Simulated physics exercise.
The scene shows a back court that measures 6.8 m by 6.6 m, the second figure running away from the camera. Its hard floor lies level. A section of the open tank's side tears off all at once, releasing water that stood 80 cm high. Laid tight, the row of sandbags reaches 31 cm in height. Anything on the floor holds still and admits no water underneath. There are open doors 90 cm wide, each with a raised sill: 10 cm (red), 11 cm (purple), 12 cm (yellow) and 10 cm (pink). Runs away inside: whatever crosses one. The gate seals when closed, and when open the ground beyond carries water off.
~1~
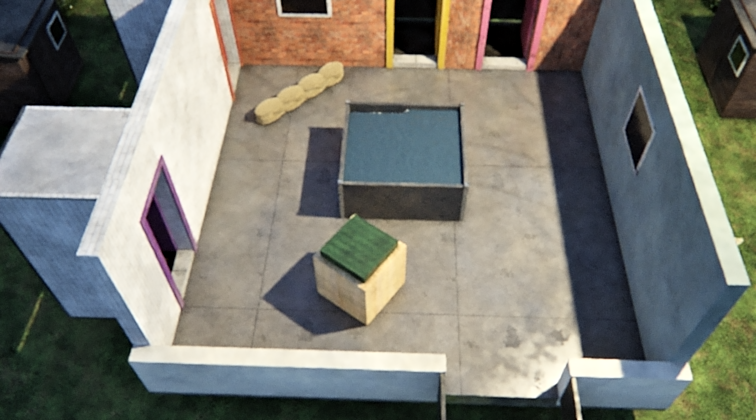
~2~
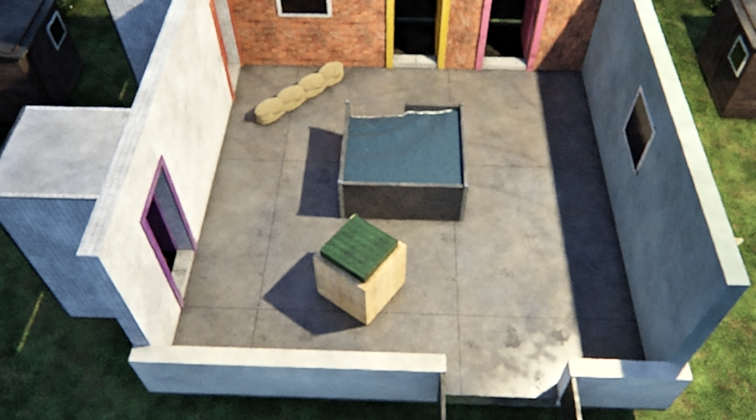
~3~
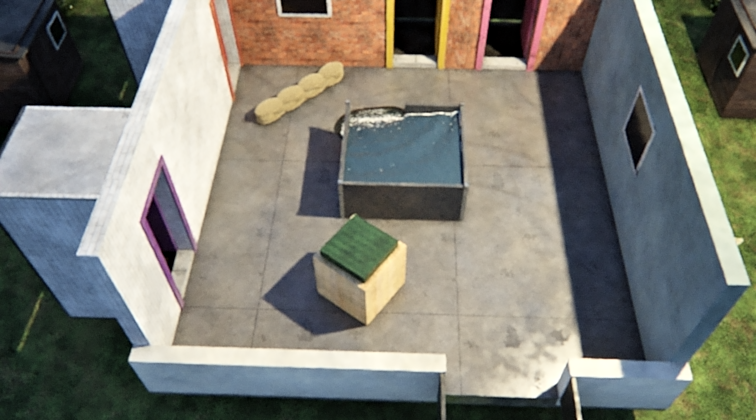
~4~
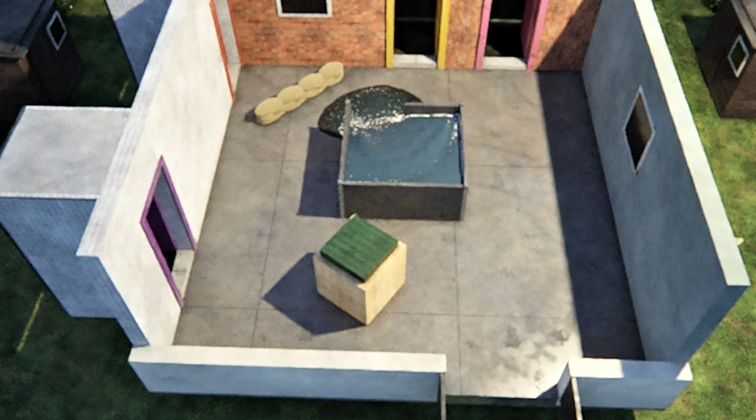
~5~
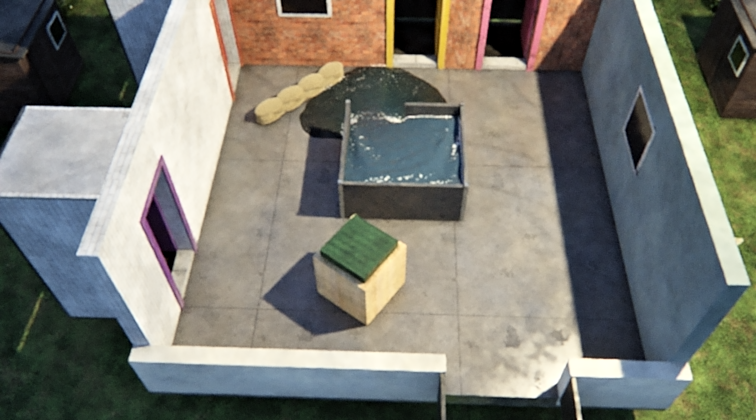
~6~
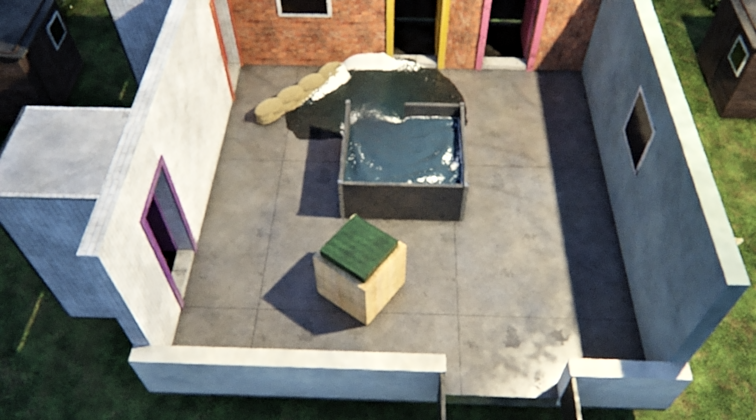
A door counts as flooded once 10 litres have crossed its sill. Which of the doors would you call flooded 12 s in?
I would call the red door flooded; I would call the purple door not flooded; I would call the yellow door flooded; I would call the pink door not flooded.
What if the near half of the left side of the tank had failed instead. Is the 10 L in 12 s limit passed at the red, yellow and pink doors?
Door by door - red: Out of bounds, yellow: Within bounds, pink: Within bounds.
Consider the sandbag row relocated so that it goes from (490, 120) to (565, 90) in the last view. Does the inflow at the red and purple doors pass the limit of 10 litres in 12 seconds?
Red exceeded, purple within the limit.
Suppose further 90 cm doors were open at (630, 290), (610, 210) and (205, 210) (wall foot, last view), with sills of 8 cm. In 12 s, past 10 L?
First doorway falls short, second falls short, third falls short.
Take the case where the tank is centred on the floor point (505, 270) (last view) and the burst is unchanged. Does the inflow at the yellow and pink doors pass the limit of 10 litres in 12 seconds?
Then: Yellow over, pink past it.
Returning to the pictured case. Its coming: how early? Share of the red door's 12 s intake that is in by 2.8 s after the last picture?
95 per cent, roughly.
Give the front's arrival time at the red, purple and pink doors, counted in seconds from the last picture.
The red door is reached at 0.8 s, purple at 2.6 s, pink at 0.5 s.
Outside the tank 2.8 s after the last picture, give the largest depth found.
Max depth: About 26 centimetres.
Then, 0.7 s after the last picture water covers 15 % of the floor and is deepest (52 cm) near (358, 70); red door not reached, purple door not reached, yellow door 31 cm at the sill, 55 L in, pink door 6 cm at the sill, 0 L in.
Then, 1.5 s after the last picture water covers 25 % of the floor and is deepest (39 cm) near (358, 70); red door 18 cm at the sill, 10 L in, purple door not reached, yellow door 29 cm at the sill, 151 L in, pink door 9 cm at the sill, 0 L in.
Then, 2.8 s after the last picture water covers 45 % of the floor and is deepest (26 cm) near (358, 70); red door 12 cm at the sill, 41 L in, purple door 3 cm at the sill, 0 L in, yellow door 23 cm at the sill, 228 L in, pink door 9 cm at the sill, 0 L in.
Then, 6.3 s after the last picture water covers 85 % of the floor and is deepest (14 cm) near (577, 80); red door 5 cm at the sill, 43 L in, purple door 3 cm at the sill, 0 L in, yellow door 11 cm at the sill, 278 L in, pink door 5 cm at the sill, 0 L in.
Then, 11.3 s after the last picture water covers 95 % of the floor and is deepest (8 cm) near (642, 384); red door 5 cm at the sill, 43 L in, purple door 5 cm at the sill, 0 L in, yellow door 5 cm at the sill, 279 L in, pink door 5 cm at the sill, 0 L in.
